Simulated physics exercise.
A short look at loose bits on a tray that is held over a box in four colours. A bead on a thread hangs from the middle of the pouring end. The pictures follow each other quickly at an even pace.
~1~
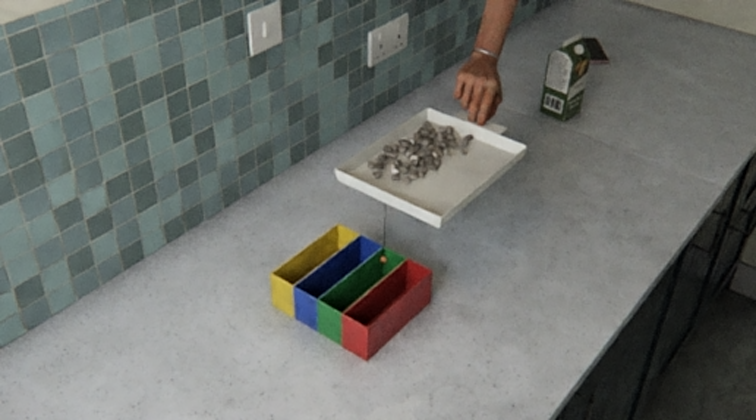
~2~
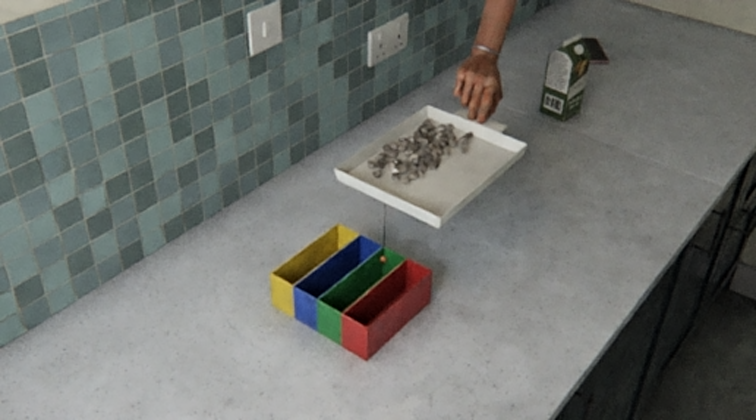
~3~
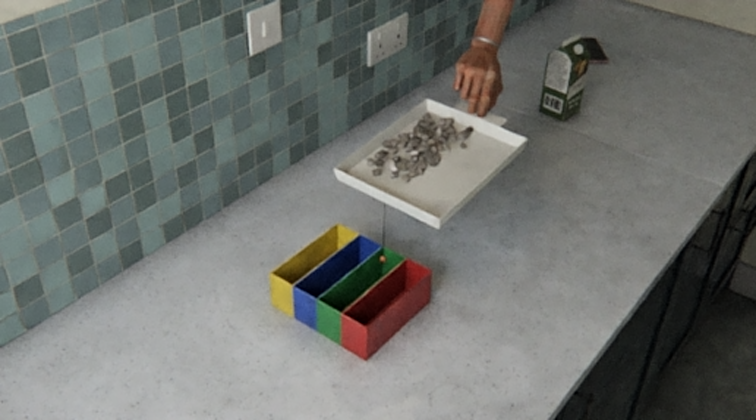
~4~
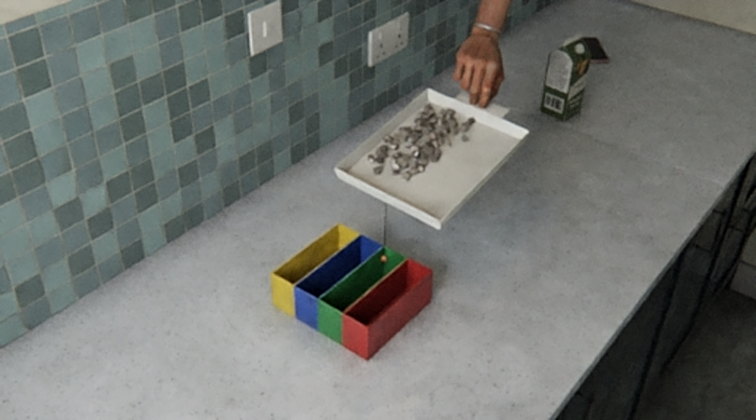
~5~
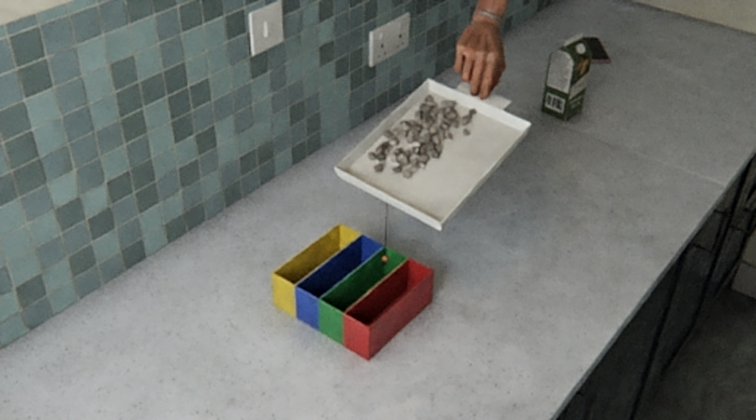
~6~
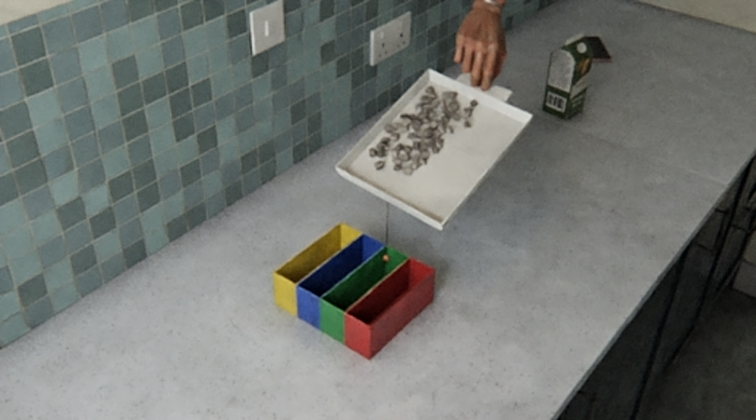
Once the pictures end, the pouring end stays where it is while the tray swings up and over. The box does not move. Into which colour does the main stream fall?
It favours the red compartment.
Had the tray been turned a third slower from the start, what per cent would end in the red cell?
Near 30 %.
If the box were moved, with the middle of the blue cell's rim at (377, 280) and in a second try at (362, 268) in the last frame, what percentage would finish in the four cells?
Roughly 100 per cent, and 80 per cent.
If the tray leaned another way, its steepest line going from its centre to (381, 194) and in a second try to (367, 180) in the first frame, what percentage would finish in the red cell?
Roughly 0 per cent, and 0 per cent.
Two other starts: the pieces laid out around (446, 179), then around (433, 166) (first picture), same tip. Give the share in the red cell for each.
In turn 30 and 30 in a hundred.
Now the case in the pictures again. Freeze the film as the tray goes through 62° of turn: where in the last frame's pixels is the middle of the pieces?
Roughly at (406, 200).
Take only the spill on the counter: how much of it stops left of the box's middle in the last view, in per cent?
Close to 0 per cent.
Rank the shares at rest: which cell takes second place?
In second place: The green one.
Soon after the last picture, tray tipped steeply; nearly all on the tray; a small part falling or outside the box.
A little later, tray tipped past a quarter turn; about two thirds on the tray; a small part in the red cell; a stray few in the green cell; about a quarter falling or outside the box.
Later still, tray tipped past a quarter turn; about a third in the red cell; about a quarter in the green cell; a stray few in the blue cell; a stray few in the yellow cell; about a third falling or outside the box.
At rest, tray tipped past a quarter turn; about a third in the red cell; about a quarter in the green cell; a stray few in the blue cell; a stray few in the yellow cell; about a third outside the box.
